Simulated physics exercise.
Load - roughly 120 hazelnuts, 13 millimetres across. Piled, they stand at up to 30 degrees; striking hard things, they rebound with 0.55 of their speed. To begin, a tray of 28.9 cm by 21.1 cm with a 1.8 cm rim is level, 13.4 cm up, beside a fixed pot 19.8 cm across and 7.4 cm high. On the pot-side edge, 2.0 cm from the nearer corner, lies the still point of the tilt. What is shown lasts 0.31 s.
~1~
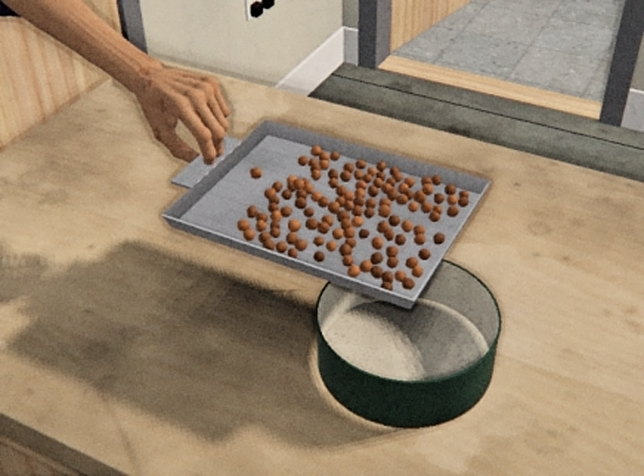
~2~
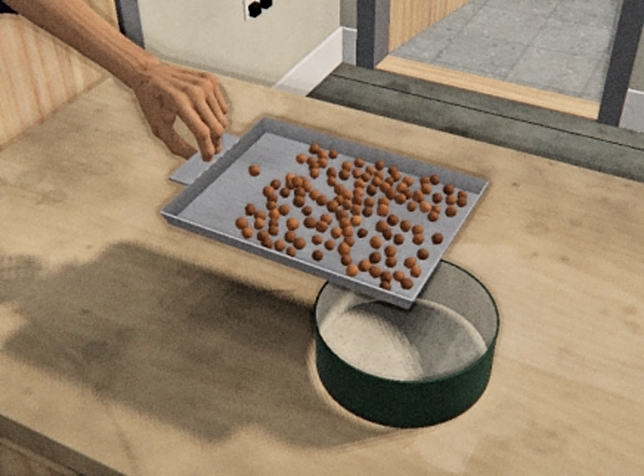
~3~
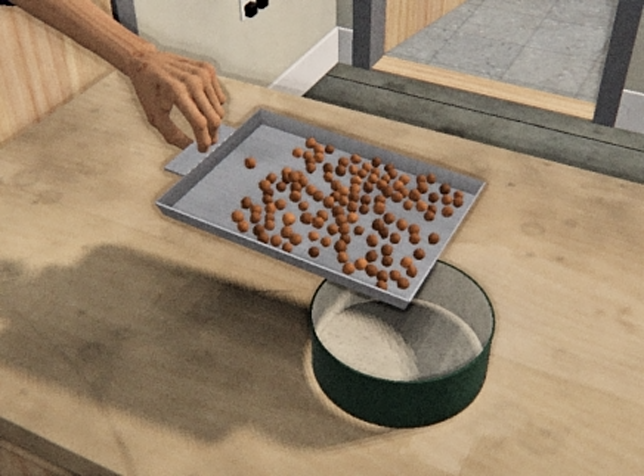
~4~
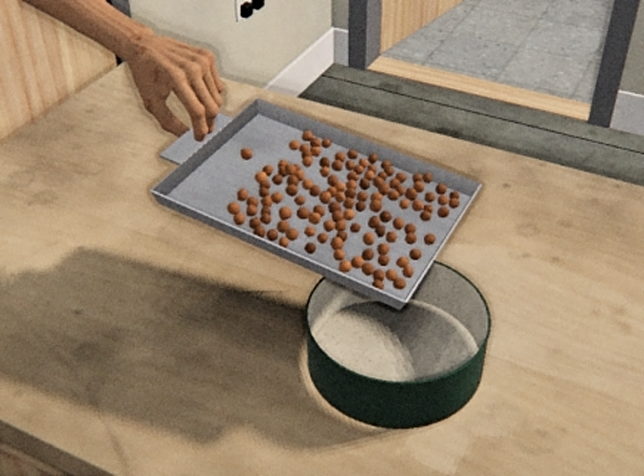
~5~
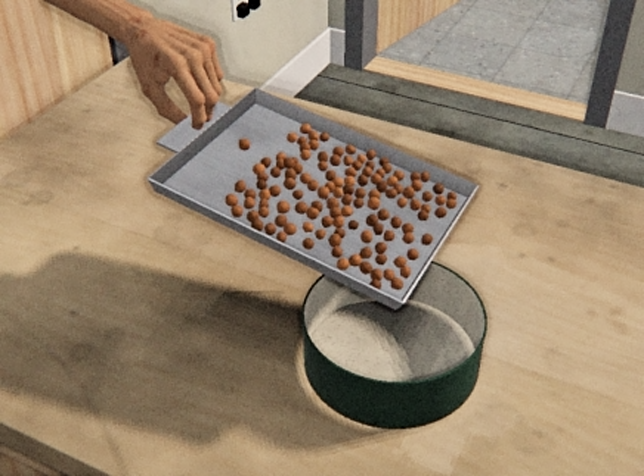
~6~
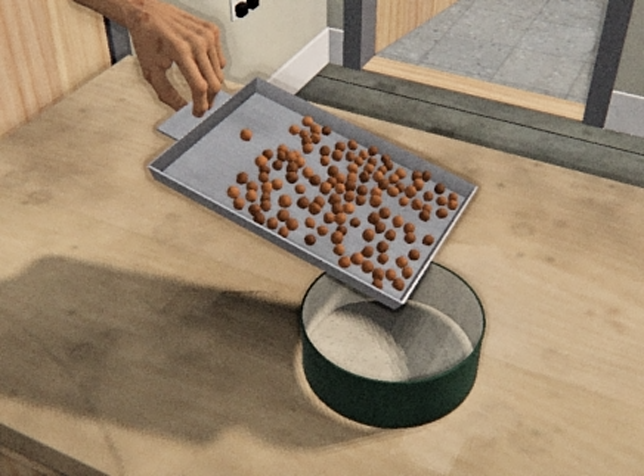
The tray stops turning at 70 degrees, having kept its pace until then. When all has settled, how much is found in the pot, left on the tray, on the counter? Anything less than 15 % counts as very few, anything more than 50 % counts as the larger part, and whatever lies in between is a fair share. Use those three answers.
Pot: A fair share. Tray: A fair share. Counter: A fair share.
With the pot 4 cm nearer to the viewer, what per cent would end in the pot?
Around 20 per cent.
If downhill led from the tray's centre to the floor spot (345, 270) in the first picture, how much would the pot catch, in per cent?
I'd estimate about 55 %.
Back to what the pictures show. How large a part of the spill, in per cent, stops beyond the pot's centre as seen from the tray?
I'd put it at close to 90 per cent.
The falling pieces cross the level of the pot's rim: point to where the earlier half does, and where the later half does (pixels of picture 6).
First near (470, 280), then at (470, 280).
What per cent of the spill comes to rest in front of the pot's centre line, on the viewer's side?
Near 0 in a hundred.
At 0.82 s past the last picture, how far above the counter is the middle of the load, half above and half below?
Roughly 18 cm.
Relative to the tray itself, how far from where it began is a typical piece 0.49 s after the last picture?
6 cm.
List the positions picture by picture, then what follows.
The first frame shows tray tilt 0 degrees, front corners at (169, 213) and (411, 295); middle of the pieces at (358, 212); pot at (408, 312).
The second frame shows tray tilt 1 degrees, front corners at (167, 210) and (409, 295); middle of the pieces at (356, 211).
The third frame shows tray tilt 3 degrees, front corners at (163, 201) and (406, 295), lowest corner right back; middle of the pieces at (353, 208).
The fourth frame shows tray tilt 7 degrees, front corners at (158, 190) and (403, 296), lowest corner right back; middle of the pieces at (349, 204).
The fifth frame shows tray tilt 10 degrees, front corners at (156, 178) and (400, 296), lowest corner right back; middle of the pieces at (347, 200).
The sixth frame shows tray tilt 14 degrees, front corners at (156, 165) and (400, 297), lowest corner right back; middle of the pieces at (349, 197); pot at (392, 313).
Then, 0.49 s after the last picture, tilt 40 degrees; the tray holds 100 %, the pot 0 %.
Then, 0.82 s after the last picture, tilt 58 degrees; the tray holds 100 %, the pot 0 %.
Then, 1.24 s after the last picture, tilt 70 degrees; the tray holds 95 %, the pot 0 %.
In the end, pot 30 %, tray 30 %, counter 40 %.
